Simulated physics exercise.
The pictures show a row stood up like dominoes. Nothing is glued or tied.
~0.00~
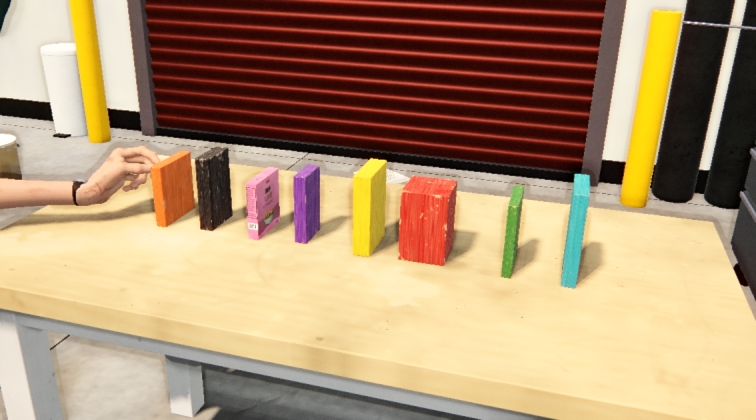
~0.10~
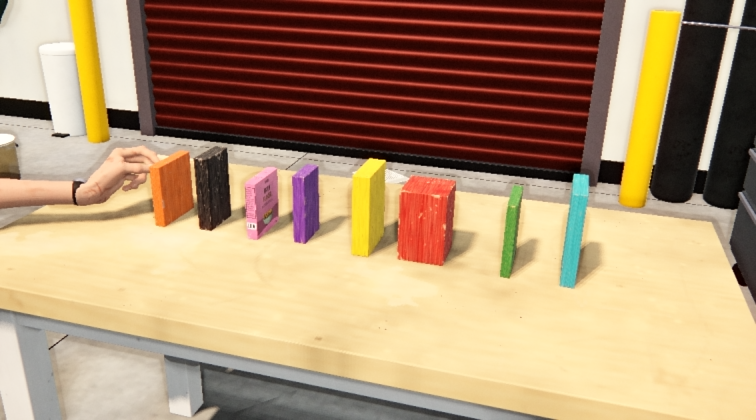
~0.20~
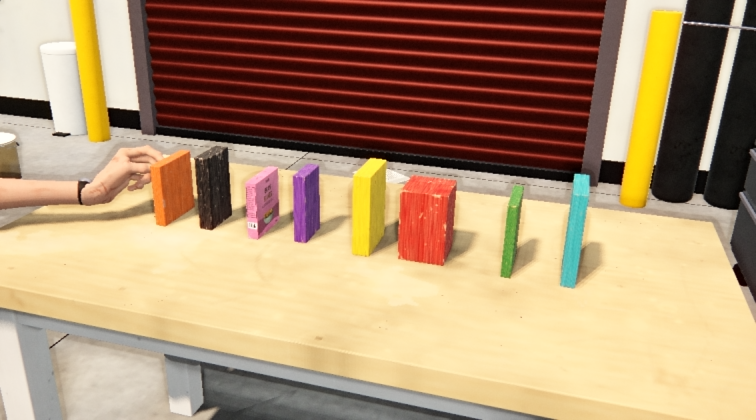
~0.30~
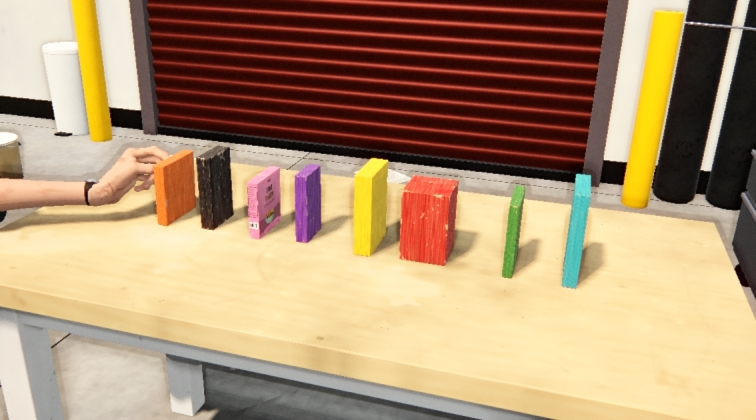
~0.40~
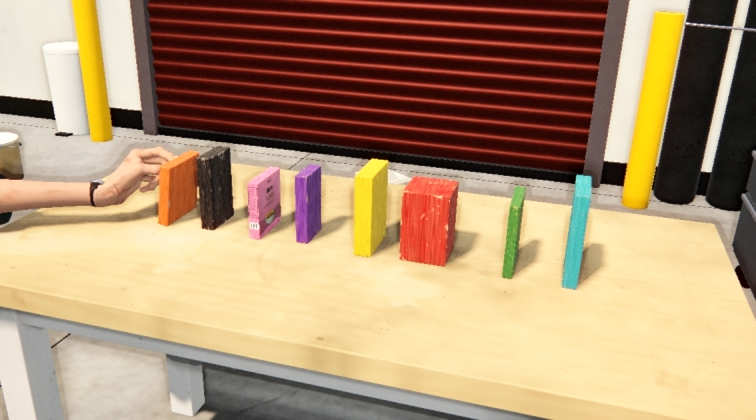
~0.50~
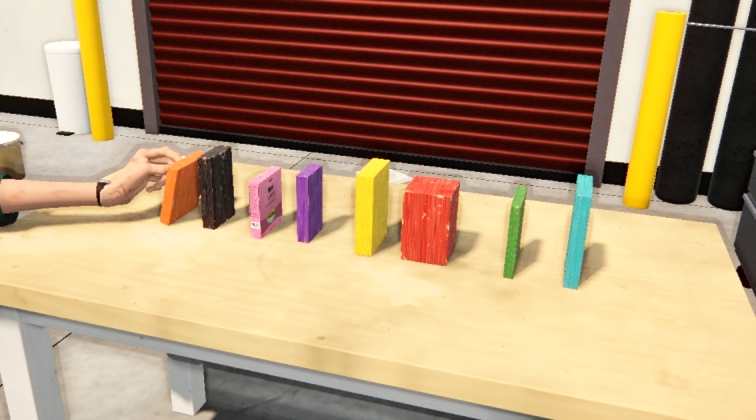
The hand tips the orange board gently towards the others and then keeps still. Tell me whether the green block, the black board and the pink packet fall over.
The green block keeps standing; the black board topples; the pink packet topples.
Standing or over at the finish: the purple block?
The purple block falls over.
By 0.90 s, orange board 66° over; black board tilted by 44° near (244, 196); pink packet tilted by 21° near (275, 203).
By 1.00 s, orange board 73° over; black board tilted by 64° near (254, 206); pink packet tilted by 57° near (288, 213); purple block tilted by 20°.
When it is over (1.6 s), lying over on the table, purple block, pink packet and black board; left askew, yellow board; the other 2 as before. End places, in pixels of the last picture, green block near (515, 232), black board near (256, 212).
